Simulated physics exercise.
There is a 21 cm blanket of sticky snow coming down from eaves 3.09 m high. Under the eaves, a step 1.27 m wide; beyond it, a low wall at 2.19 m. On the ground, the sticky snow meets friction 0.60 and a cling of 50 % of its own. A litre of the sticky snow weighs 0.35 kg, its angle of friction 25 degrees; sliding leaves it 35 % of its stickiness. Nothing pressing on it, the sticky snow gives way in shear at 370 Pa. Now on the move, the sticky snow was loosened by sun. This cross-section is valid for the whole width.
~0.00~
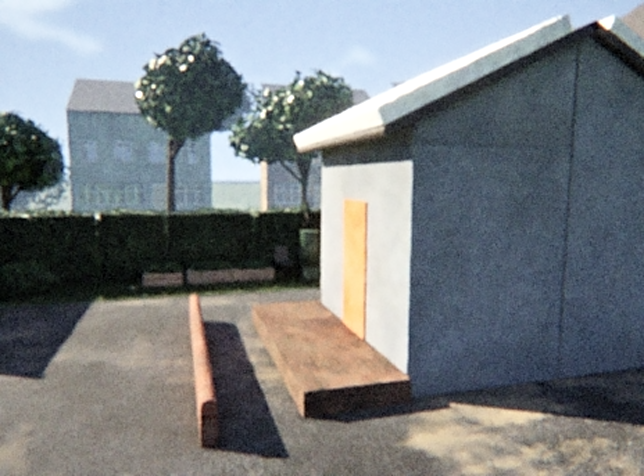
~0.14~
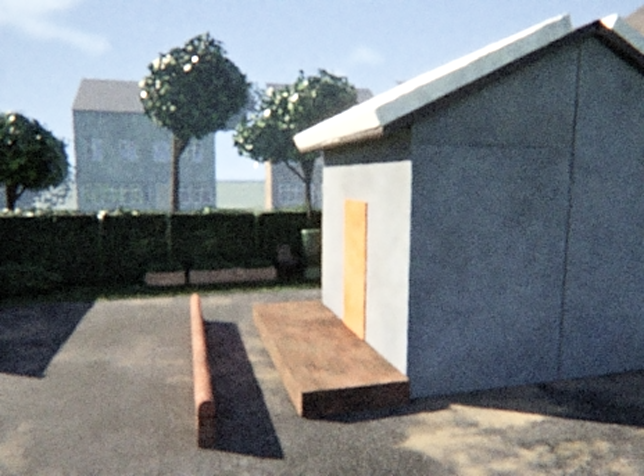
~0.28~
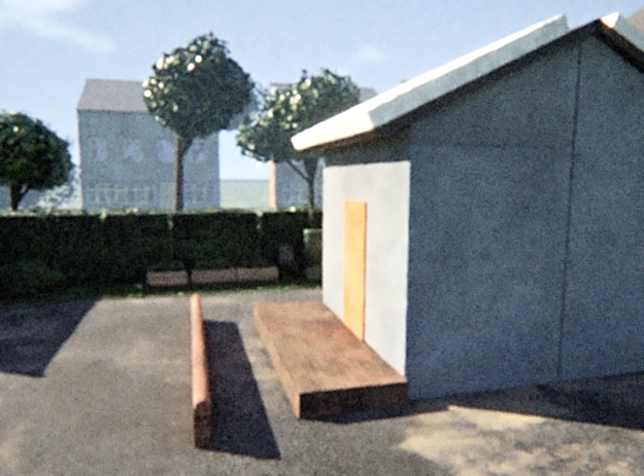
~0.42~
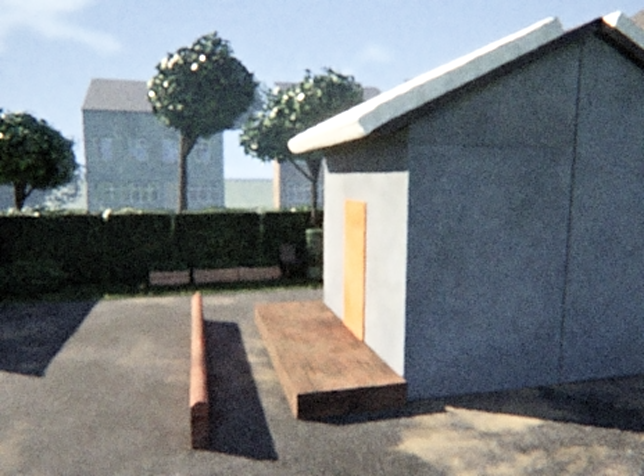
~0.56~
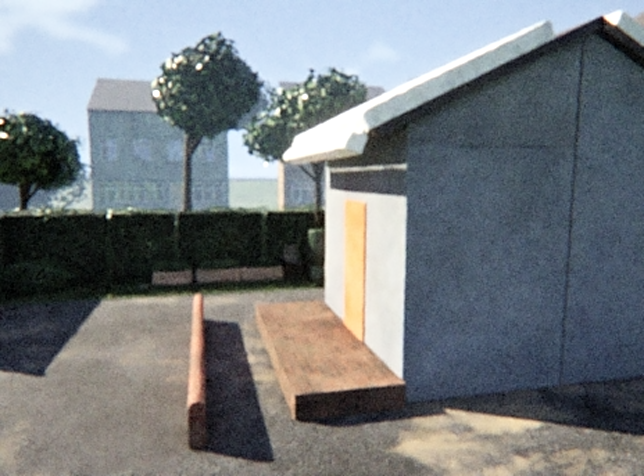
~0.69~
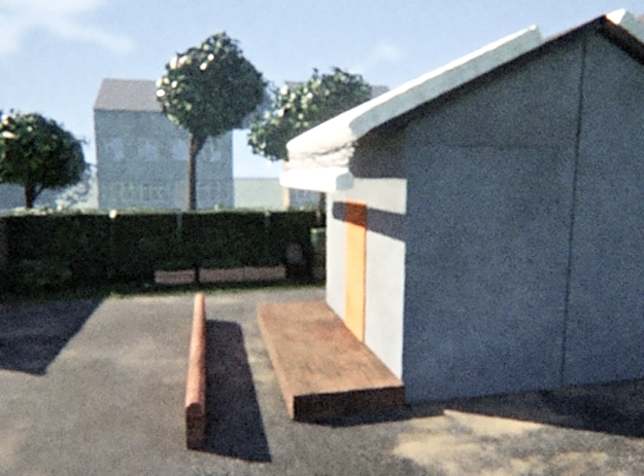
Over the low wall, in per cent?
16 %.
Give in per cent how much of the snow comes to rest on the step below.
Roughly 7 percent.
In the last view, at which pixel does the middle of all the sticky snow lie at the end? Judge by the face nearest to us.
The middle is near (227, 410) in that view.
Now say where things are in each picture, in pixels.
The first picture shows foremost bit of the sticky snow at (377, 110), 1 % of it past the eaves, in one piece.
The second picture shows foremost bit of the sticky snow at (374, 111), its middle shifted 1.8 cm, 2 % of it past the eaves, in one piece.
The third picture shows foremost bit of the sticky snow at (367, 113), its middle shifted 7.3 cm, 4 % of it past the eaves, in one piece.
The fourth picture shows foremost bit of the sticky snow at (357, 121), its middle shifted 17 cm, 7 % of it past the eaves, in one piece.
The fifth picture shows foremost bit of the sticky snow at (345, 147), its middle shifted 31 cm, 13 % of it past the eaves, cracking.
The sixth picture shows foremost bit of the sticky snow at (334, 179), its middle shifted 49 cm, 19 % of it past the eaves, cracking.
After 1.11 s, 72 % is still on the roof and 0 % is past the low wall.
After 1.61 s, 24 % is still on the roof and 0 % is past the low wall.
After 2.10 s, none is still on the roof and 6 % is past the low wall.
After 2.60 s, none is still on the roof and 16 % is past the low wall.
After 2.90 s, none is still on the roof and 16 % is past the low wall.
